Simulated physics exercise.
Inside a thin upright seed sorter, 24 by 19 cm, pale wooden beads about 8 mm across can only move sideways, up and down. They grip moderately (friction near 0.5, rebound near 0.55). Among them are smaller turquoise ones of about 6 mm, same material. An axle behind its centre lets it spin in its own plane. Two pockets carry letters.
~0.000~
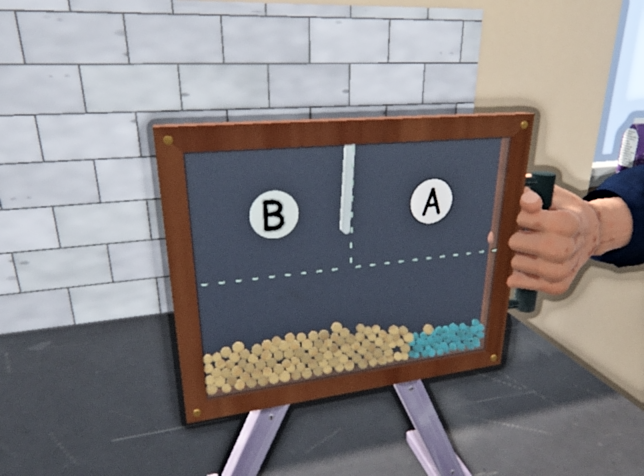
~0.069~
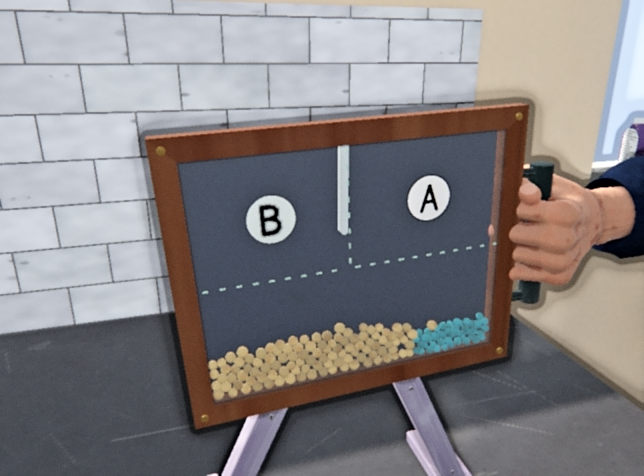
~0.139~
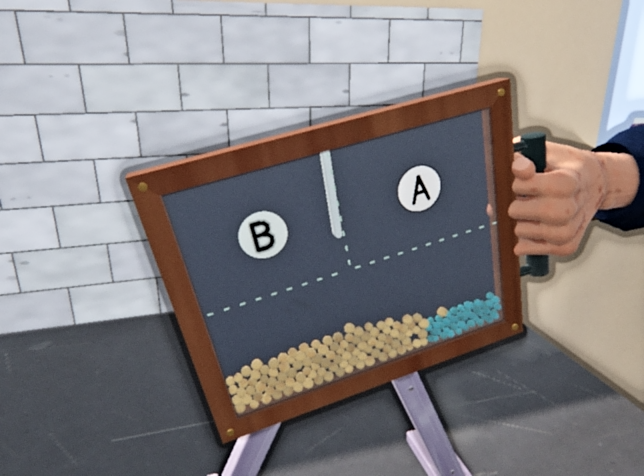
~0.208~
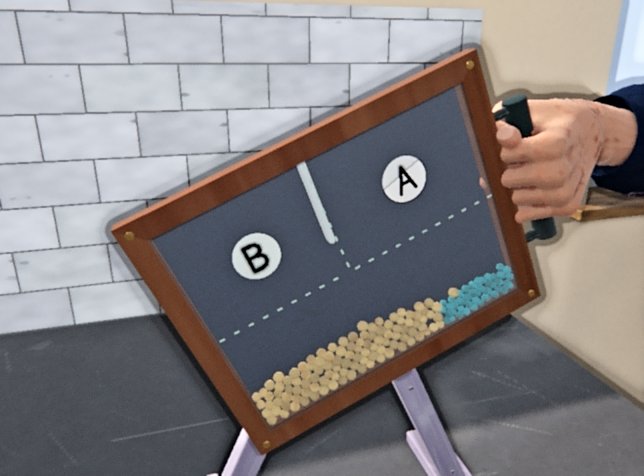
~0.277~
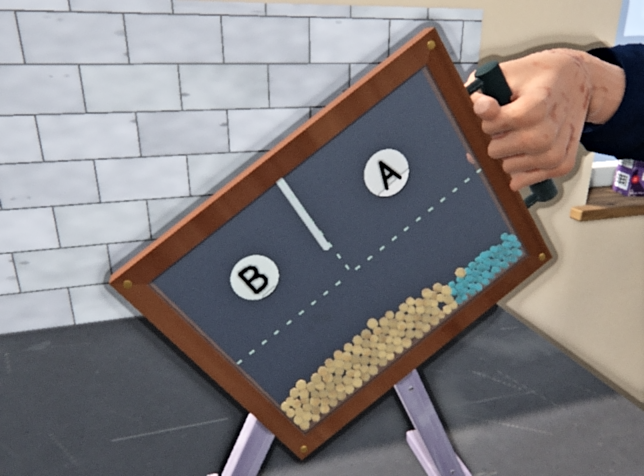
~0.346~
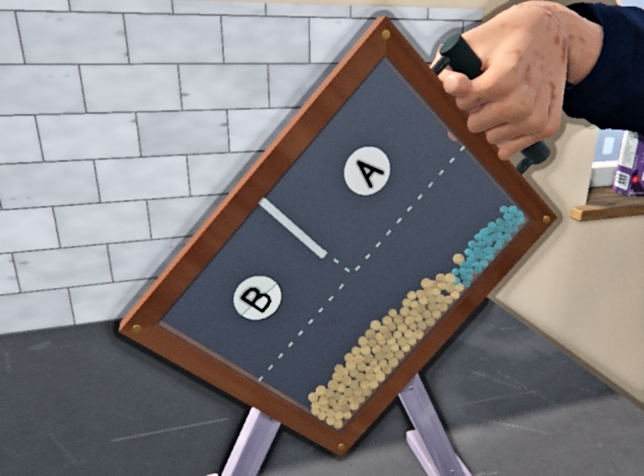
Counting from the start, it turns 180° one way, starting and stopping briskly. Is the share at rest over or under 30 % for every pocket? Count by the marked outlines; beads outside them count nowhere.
A under, B over 30 %.
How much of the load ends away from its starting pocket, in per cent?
Roughly 100 per cent.
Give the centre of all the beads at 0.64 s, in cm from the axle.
About 6 cm right and 6 cm below.
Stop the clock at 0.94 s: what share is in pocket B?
Some 70 per cent.
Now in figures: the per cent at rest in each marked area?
Pocket A: 0; pocket B: 100.
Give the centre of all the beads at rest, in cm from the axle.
About 7 cm right and 6 cm below.
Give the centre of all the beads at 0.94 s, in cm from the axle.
Some 6 cm right and 7 cm below.
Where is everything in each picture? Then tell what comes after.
The first picture shows level; about 160 beads; beads centred (357, 350); top one (337, 328); A (431, 201), B (274, 215).
The second picture shows turned 3° anticlockwise; beads centred (362, 349); top one (340, 328).
The third picture shows turned 12° anticlockwise; beads centred (375, 345); top one (490, 296); wall ends (337, 233).
The fourth picture shows turned 23° anticlockwise; beads centred (391, 337); top one (500, 267).
The fifth picture shows turned 35° anticlockwise; beads centred (406, 327); top one (505, 237).
The sixth picture shows turned 47° anticlockwise; beads centred (415, 318); top one (504, 210); A (367, 171), B (258, 298).
By 0.64 s, it stands 97° anticlockwise; the beads' middle is 6 cm right of and 6 cm below the centre; B 10 %.
By 0.94 s, it stands 148° anticlockwise; the beads' middle is 6 cm right of and 7 cm below the centre; B 70 %.
By 1.20 s, it stands 180° anticlockwise; the beads' middle is 8 cm right of and 5 cm below the centre; B 90 %.
At rest by 2.0 s, it stands 180° anticlockwise; A 0 %, B 100 %.
